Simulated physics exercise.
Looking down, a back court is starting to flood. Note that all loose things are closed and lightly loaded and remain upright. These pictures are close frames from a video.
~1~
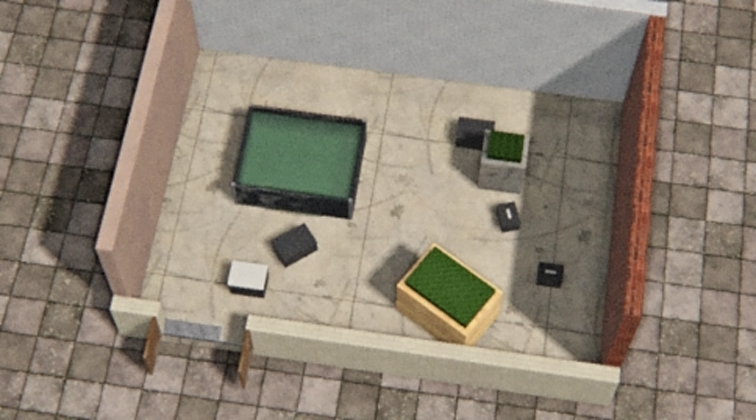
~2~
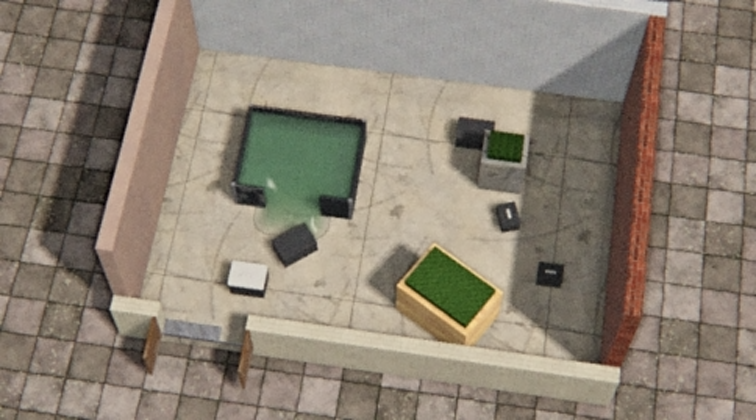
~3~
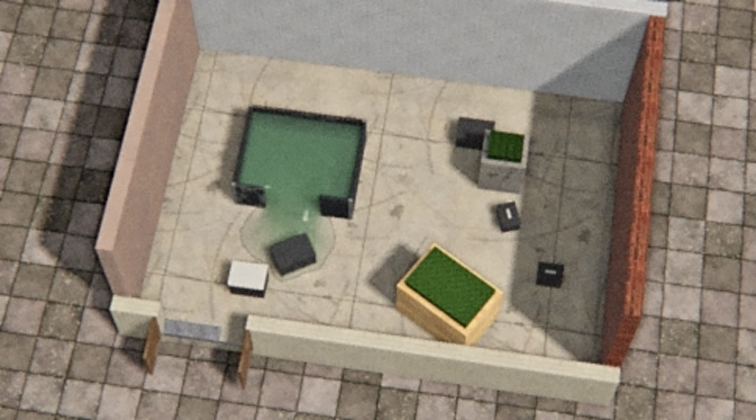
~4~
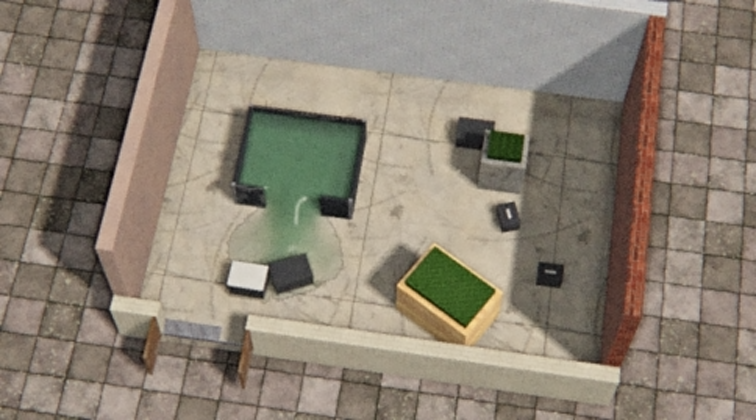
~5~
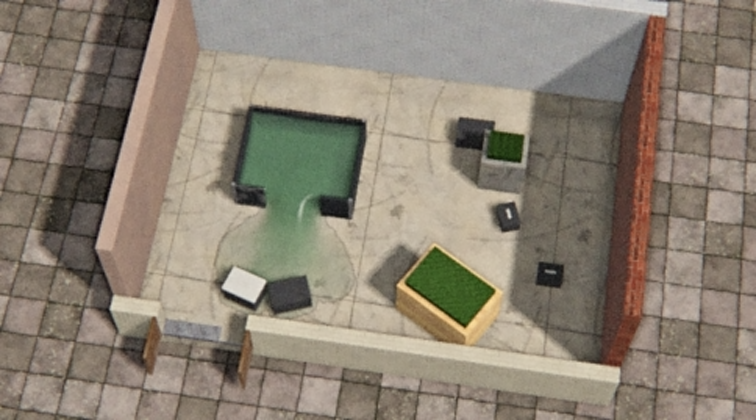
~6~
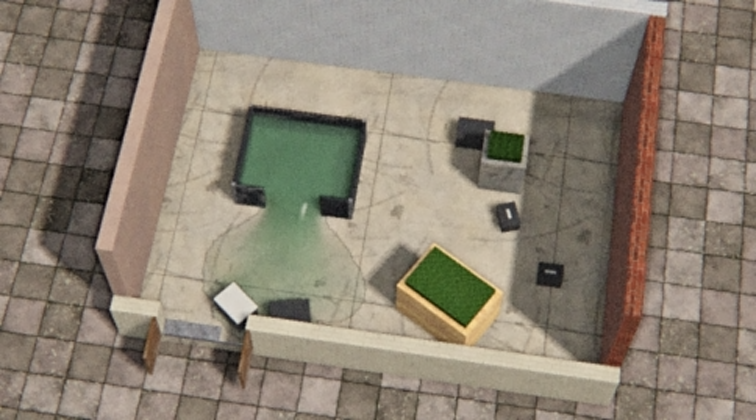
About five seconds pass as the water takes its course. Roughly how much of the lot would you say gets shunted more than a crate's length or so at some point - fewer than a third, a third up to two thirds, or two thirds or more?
The result is a share of a third to two thirds.
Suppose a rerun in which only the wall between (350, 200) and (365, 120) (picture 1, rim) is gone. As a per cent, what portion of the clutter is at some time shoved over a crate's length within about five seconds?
Estimate: Close to 60 per cent.
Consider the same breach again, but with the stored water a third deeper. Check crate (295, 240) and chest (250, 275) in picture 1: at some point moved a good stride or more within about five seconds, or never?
Over that mark, over that mark.
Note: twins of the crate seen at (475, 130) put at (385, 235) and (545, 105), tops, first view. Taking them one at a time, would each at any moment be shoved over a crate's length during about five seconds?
Item by item: Driven off; remains in place.
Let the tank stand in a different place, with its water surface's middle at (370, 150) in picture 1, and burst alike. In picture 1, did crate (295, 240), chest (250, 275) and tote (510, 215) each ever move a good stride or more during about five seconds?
Covered the distance, covered the distance, short of it.
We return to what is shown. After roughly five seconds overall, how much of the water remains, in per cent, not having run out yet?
About 72 percent.
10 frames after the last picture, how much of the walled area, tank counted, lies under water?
Roughly 30 per cent.
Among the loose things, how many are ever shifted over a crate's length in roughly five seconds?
I make it 2.
A moment on, 2 of 5 are well off their spots; 1 afloat.
Next, 2 of 5 are well off their spots; 1 afloat.
Later, 2 of 5 are well off their spots; 1 afloat.
In the end, 2 of 5 are well off their spots, and 2 have been at some point; 1 afloat.
